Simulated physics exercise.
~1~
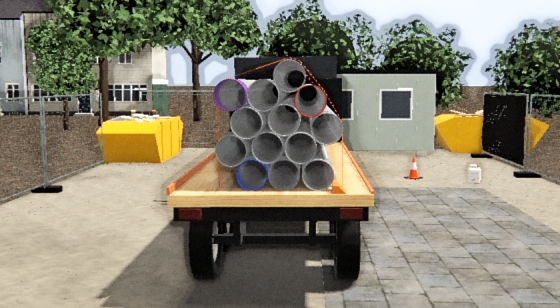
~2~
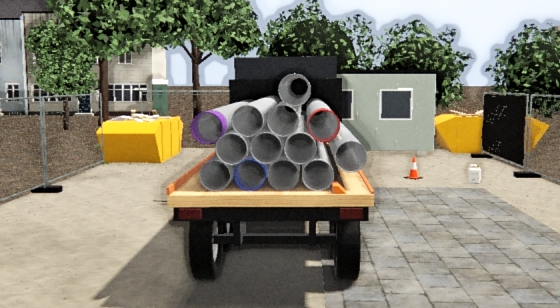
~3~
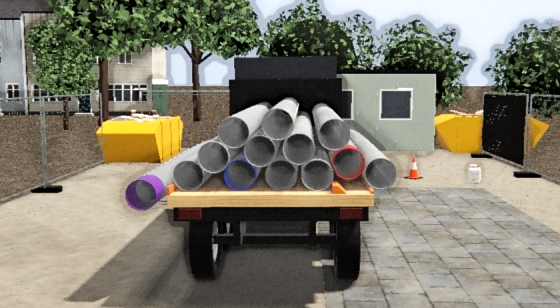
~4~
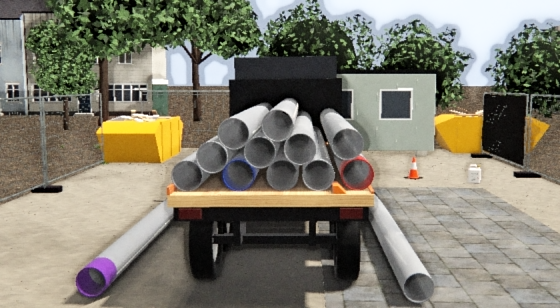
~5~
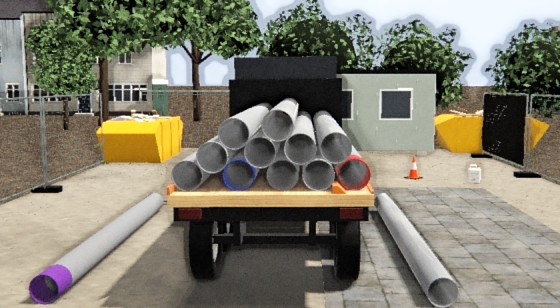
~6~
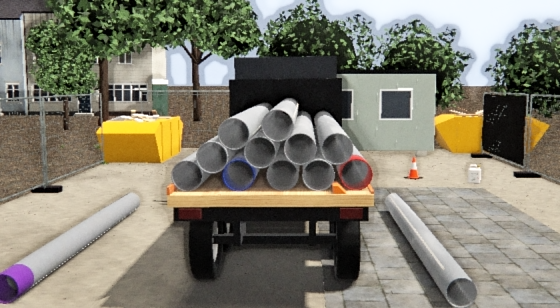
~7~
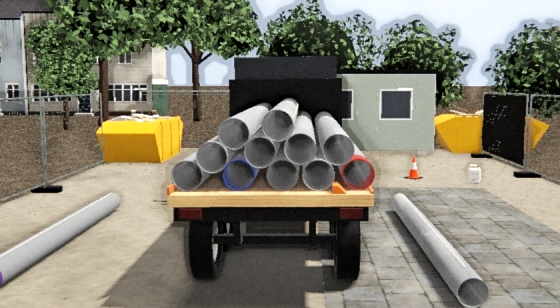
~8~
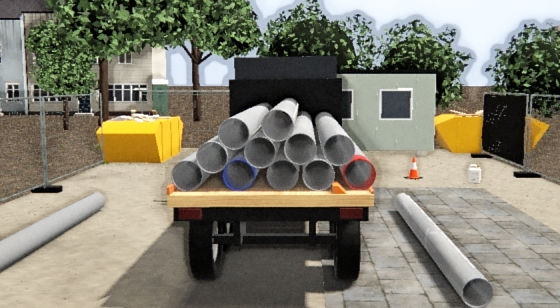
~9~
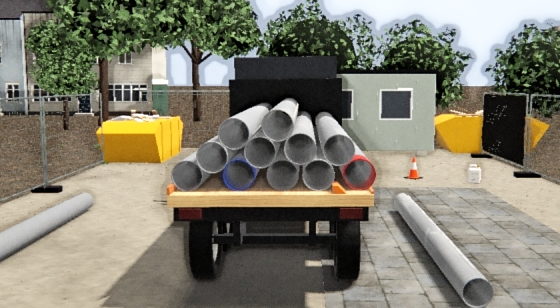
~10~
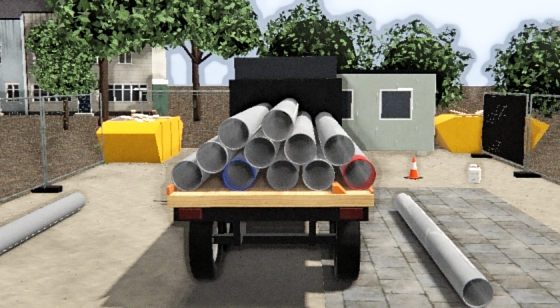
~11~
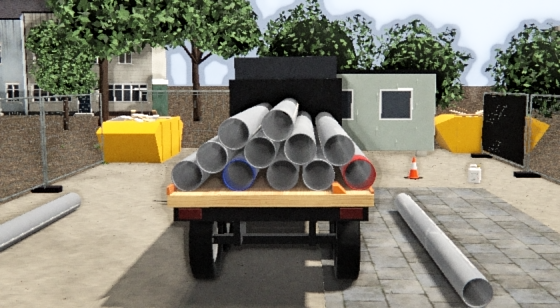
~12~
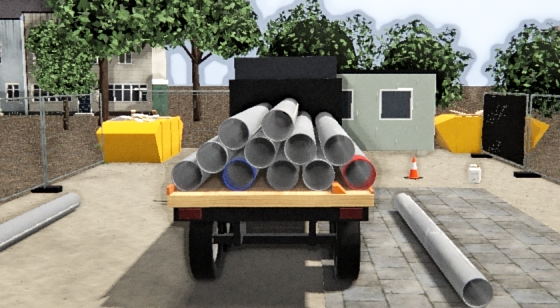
A stack of grey pipes on the back of a flatbed lorry slumped and spread out, and the purple-marked one dropped off the left side while another fell to the right, leaving the red and blue ones still aboard with the rest.
